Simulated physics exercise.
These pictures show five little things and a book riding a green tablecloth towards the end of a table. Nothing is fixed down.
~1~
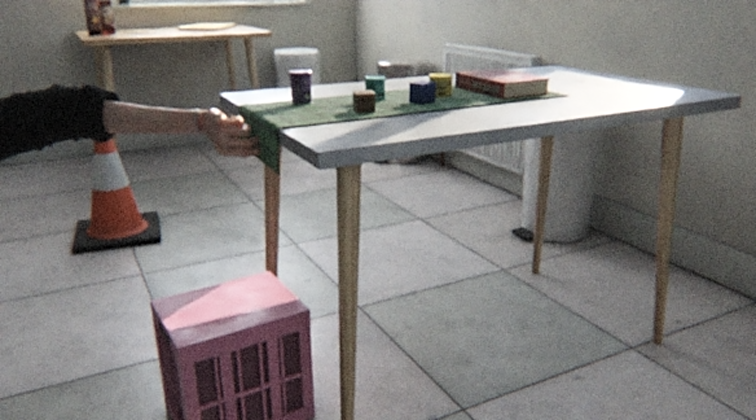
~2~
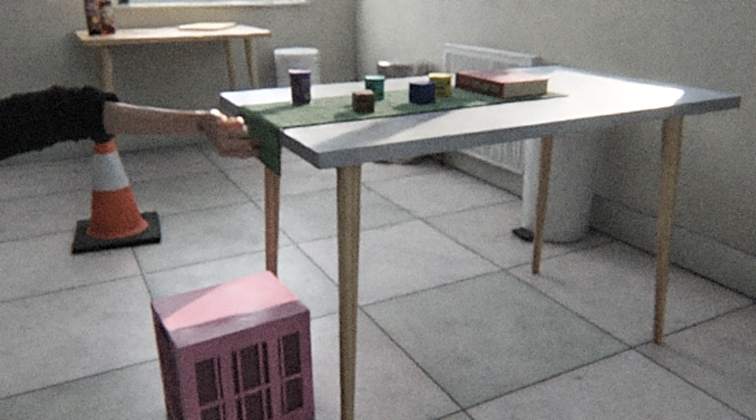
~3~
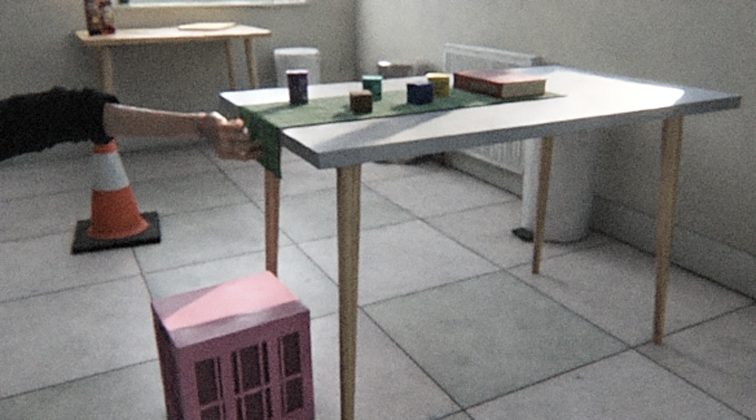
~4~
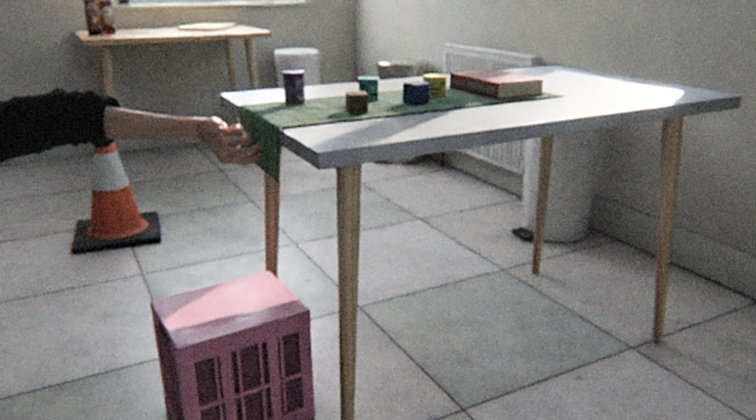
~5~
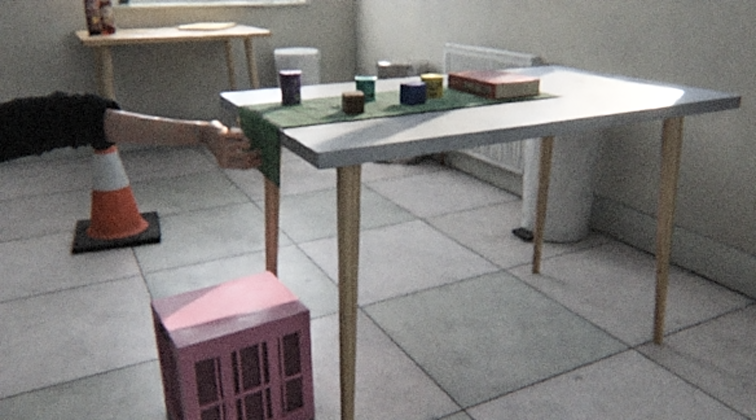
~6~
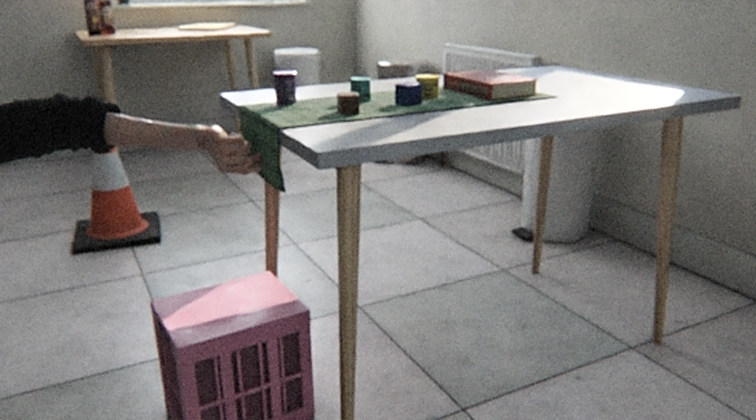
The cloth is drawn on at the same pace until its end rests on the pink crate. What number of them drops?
The table loses three.
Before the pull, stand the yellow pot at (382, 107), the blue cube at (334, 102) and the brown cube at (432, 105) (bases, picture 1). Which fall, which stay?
The yellow pot drops off, the blue cube falls, the brown cube holds on.
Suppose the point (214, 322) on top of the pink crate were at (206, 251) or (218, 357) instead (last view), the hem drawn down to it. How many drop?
It would be 1 and 4.
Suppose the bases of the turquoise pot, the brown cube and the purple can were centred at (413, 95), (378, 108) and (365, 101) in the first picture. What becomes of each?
The turquoise pot remains up; the brown cube is carried off; the purple can comes down.
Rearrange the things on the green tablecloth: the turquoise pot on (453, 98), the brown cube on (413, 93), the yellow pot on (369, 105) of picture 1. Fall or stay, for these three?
The turquoise pot remains up, the brown cube remains up, the yellow pot comes down.
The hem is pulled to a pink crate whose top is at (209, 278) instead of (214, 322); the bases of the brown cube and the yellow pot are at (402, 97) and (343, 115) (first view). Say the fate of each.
The brown cube holds on, the yellow pot falls.
Soon after, hem near (262, 230); purple can gone.
After that, hem near (264, 275); purple can and brown cube gone.
In the end, hem on the crate; purple can, brown cube and turquoise pot gone. The count of fallen things is three.
